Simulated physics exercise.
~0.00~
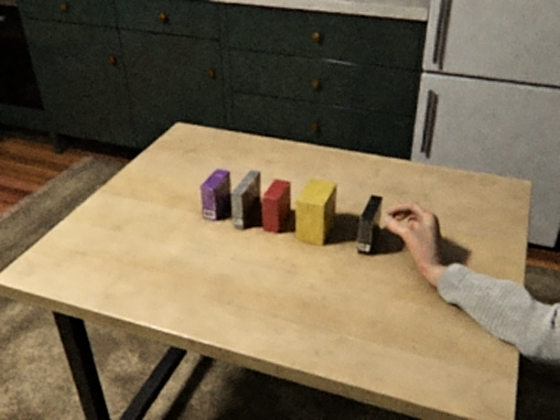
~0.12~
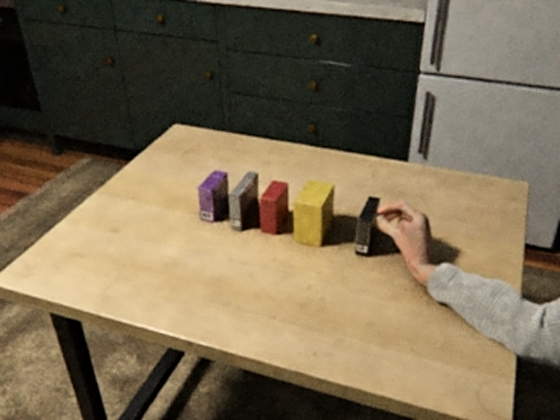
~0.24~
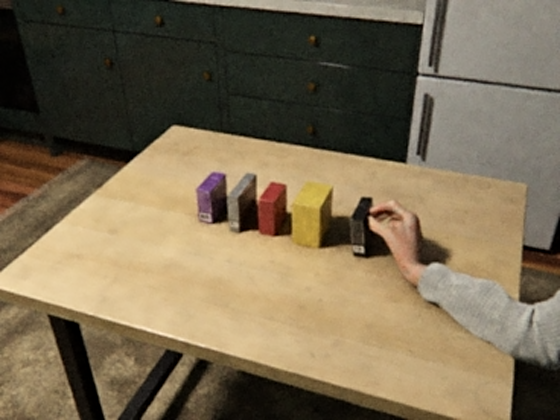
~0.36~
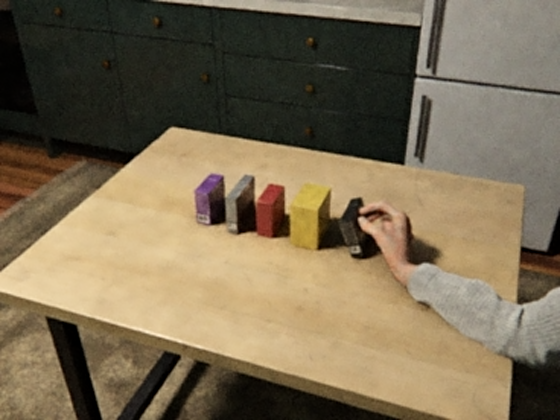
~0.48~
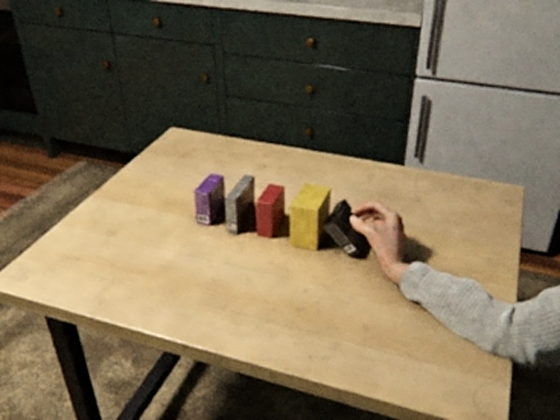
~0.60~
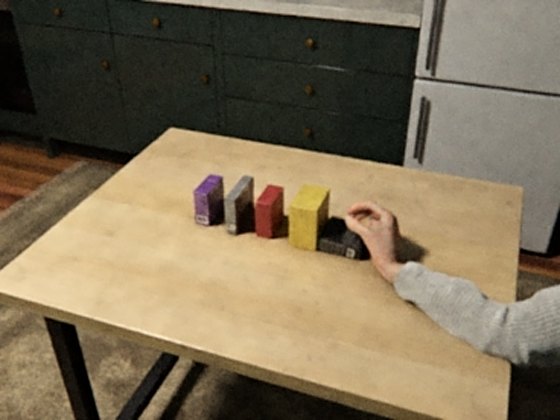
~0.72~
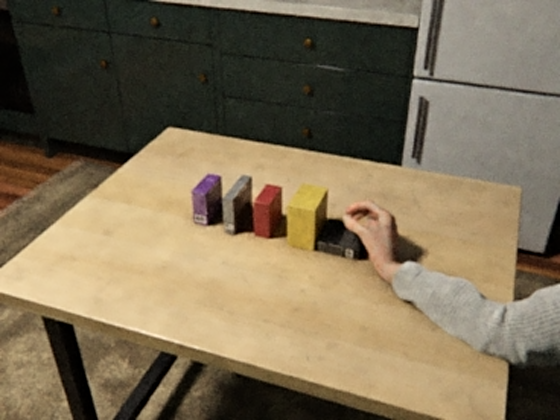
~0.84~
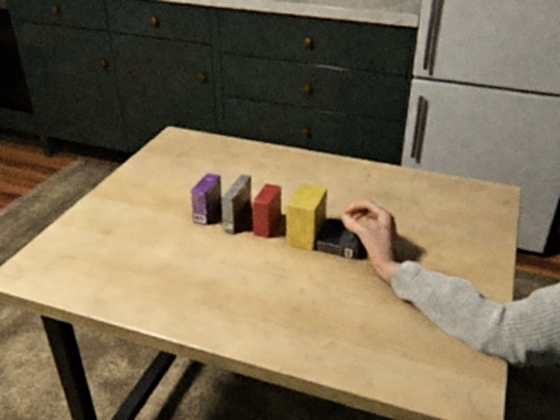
On a light wooden table in a kitchen, a hand tipped the black packet over towards the yellow block at the right of a row, and it ended lying on its side while the yellow, red, grey and purple ones stayed standing.
